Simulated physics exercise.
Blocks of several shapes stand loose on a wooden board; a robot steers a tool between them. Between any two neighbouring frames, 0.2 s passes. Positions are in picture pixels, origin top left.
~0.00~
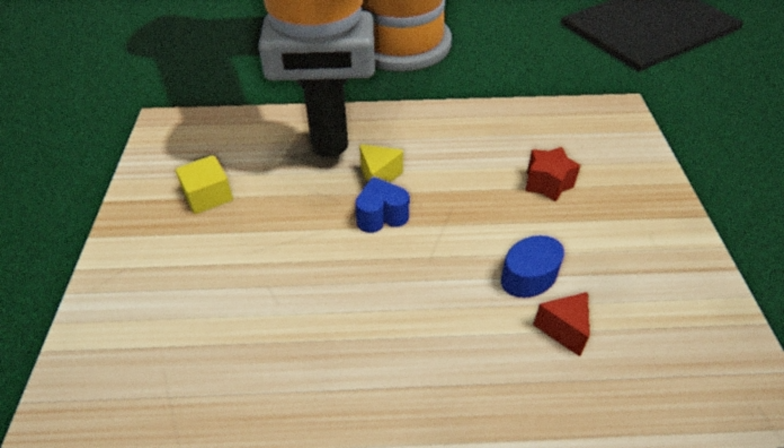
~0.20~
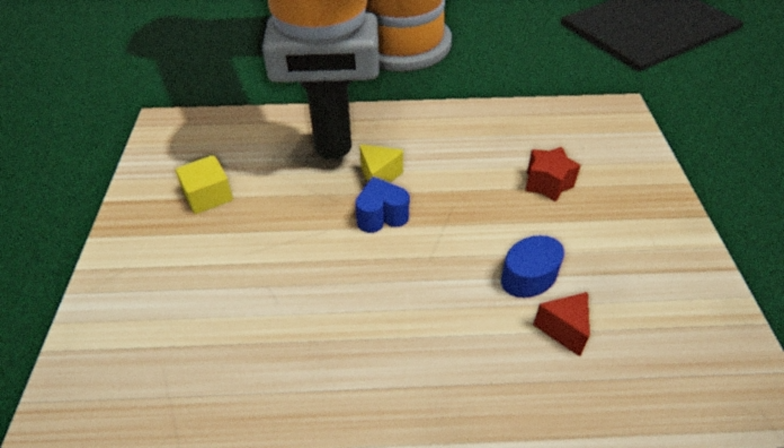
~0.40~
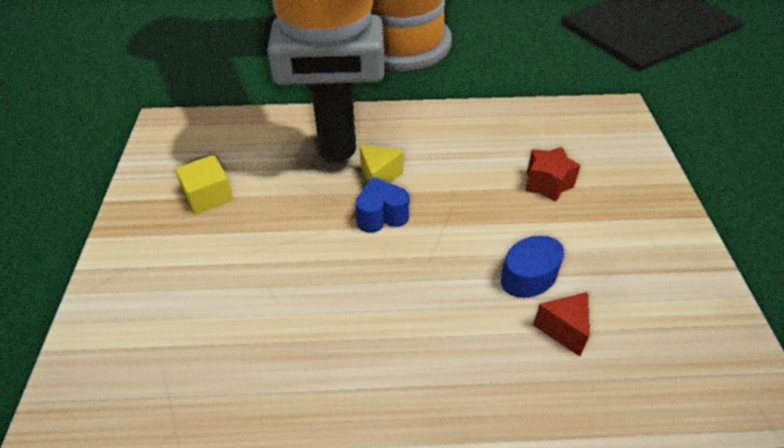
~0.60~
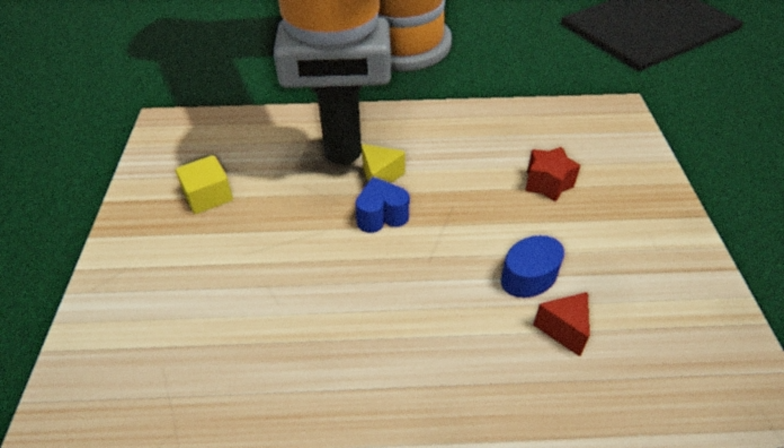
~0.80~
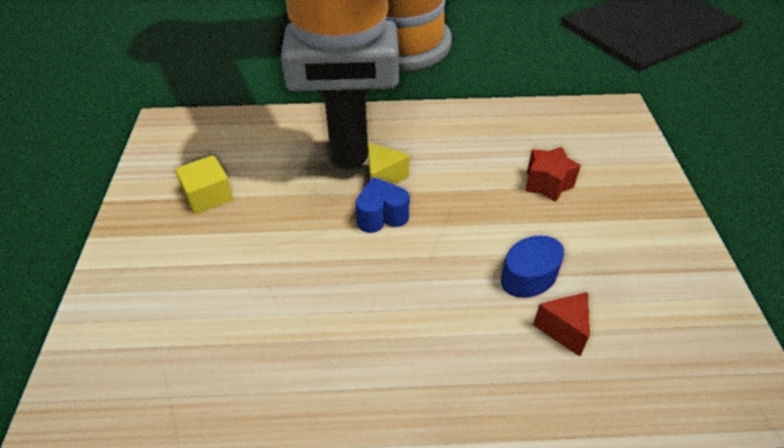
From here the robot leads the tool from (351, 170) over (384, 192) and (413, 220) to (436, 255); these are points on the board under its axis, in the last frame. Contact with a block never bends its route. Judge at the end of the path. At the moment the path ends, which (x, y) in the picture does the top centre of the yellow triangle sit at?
I predict (437, 177).
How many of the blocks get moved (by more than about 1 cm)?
My prediction: Two blocks.
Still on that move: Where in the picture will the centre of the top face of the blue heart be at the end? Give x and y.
Its top middle is near (396, 244).
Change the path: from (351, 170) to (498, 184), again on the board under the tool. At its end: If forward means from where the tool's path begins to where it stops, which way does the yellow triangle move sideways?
Facing from start to end, it will go to the right.
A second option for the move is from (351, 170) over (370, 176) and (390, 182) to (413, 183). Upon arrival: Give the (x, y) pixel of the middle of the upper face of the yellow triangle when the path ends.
Final place: (443, 173).
What follows on the original path. One third of the way, tool (384, 178); blue heart (386, 203); yellow triangle (420, 170).
Two thirds of the way, tool (414, 206); blue heart (391, 227), turned 70° clockwise; yellow triangle (437, 177), turned 35° anticlockwise.
At the end, tool (437, 241); blue heart (396, 244), turned 130° clockwise; yellow triangle (437, 177), turned 35° anticlockwise; blue oval in place.
